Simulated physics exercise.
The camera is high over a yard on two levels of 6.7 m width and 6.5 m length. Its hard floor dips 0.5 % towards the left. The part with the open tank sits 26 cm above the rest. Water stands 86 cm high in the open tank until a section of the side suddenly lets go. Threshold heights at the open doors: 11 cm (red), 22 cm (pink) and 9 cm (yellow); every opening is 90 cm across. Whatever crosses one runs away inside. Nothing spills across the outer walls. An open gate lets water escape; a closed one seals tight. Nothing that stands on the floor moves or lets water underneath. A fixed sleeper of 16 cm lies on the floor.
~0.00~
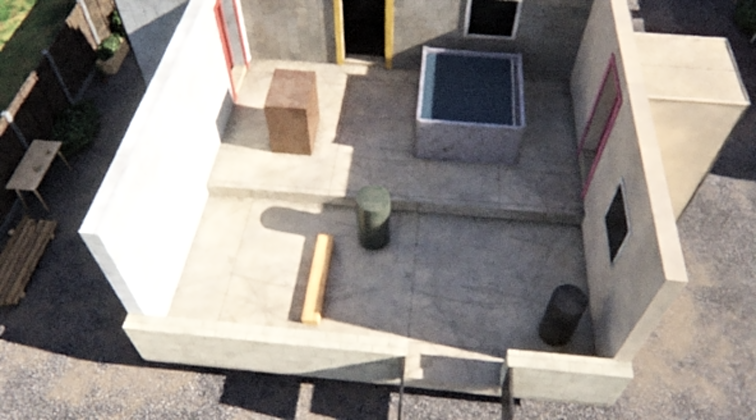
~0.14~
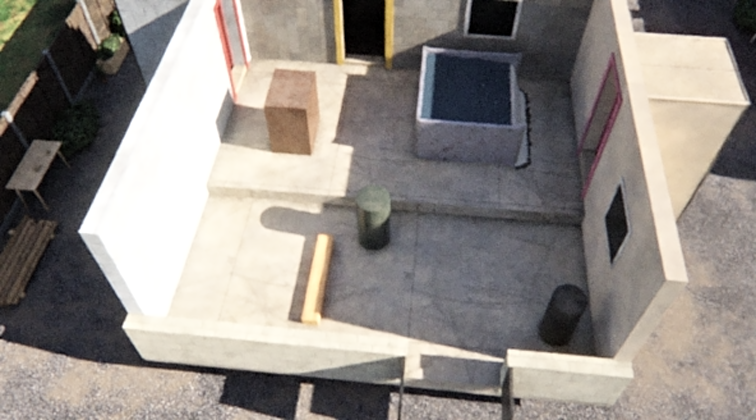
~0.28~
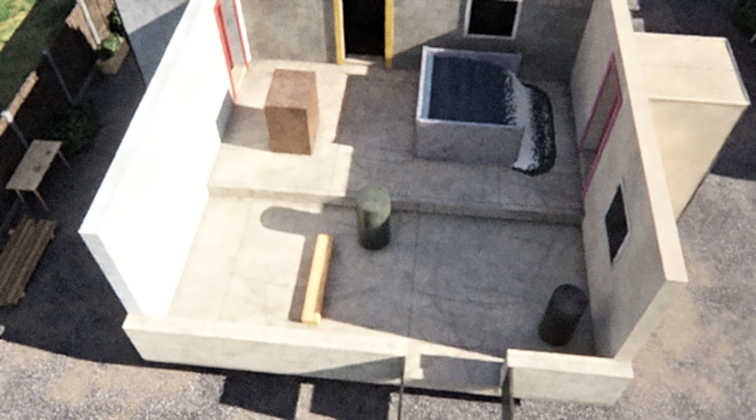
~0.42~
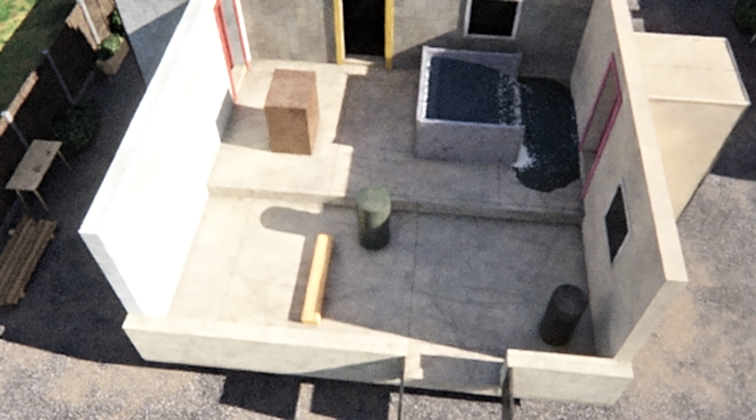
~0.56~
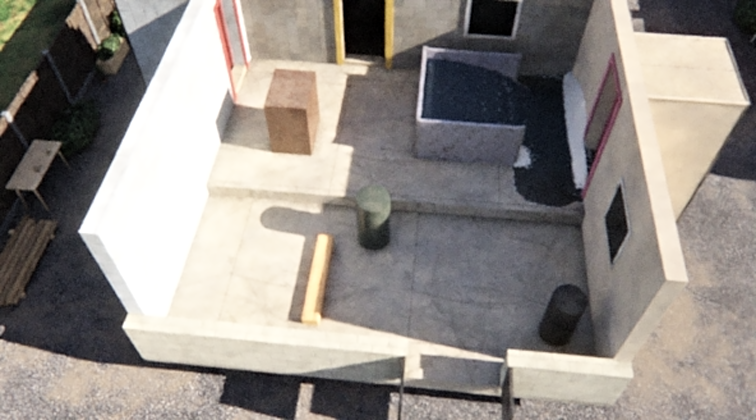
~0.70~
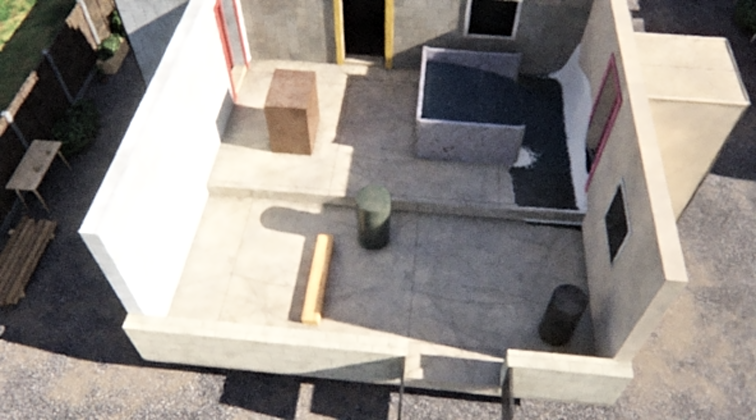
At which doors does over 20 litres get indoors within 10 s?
Door by door: At the red door it passes the limit; at the pink door it exceeds the limit; at the yellow door it stays under the limit.
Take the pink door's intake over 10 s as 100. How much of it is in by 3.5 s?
About 100 per cent.
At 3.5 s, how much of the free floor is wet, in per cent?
About 50 per cent.
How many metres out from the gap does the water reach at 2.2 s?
Some 5.0 m out.
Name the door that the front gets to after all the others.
Last comes the red one.
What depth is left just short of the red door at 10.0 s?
Some 9.5 cm.
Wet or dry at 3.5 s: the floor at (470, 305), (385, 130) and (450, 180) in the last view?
In turn: Under water, still dry, not reached.
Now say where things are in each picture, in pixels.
The first frame shows the open tank at (471, 89) is whole and still, 86 cm deep.
In the second frame, water pours out at (514, 116) and has run 1.1 m, to (513, 90); deepest outside 22 cm, 86 cm at the open tank's back.
In the third frame, the front is at (531, 87), 1.3 m from the gap at (514, 117); 1.5 m2 of floor is under water; 83 cm left at the back of the open tank.
In the fourth frame, water pours out at (513, 118) and has run 1.7 m, to (551, 81); deepest outside 36 cm, 75 cm at the open tank's back.
In the fifth frame, the front is at (579, 199), 2.0 m from the gap at (513, 119); 3.8 m2 of floor is under water; 74 cm left at the back of the open tank.
In the sixth frame, water pours out at (513, 119) and has run 2.4 m, to (581, 227); deepest outside 113 cm, 68 cm at the open tank's back.
After 1.4 s water covers 15 % of the floor and is deepest (70 cm) near (569, 84); red door not reached, pink door 41 cm at the sill, 64 L in, yellow door not reached.
After 2.2 s water covers 30 % of the floor and is deepest (46 cm) near (597, 380); red door not reached, pink door 31 cm at the sill, 122 L in, yellow door 11 cm at the sill, 0 L in.
After 3.5 s water covers 50 % of the floor and is deepest (29 cm) near (596, 369); red door 23 cm at the sill, 41 L in, pink door 18 cm at the sill, 135 L in, yellow door 8 cm at the sill, 2 L in.
After 6.0 s water covers 70 % of the floor and is deepest (24 cm) near (560, 83); red door 9 cm at the sill, 89 L in, pink door 13 cm at the sill, 135 L in, yellow door 3 cm at the sill, 3 L in.
After 10.0 s water covers 85 % of the floor and is deepest (12 cm) near (160, 338); red door 10 cm at the sill, 89 L in, pink door 6 cm at the sill, 135 L in, yellow door 3 cm at the sill, 3 L in.
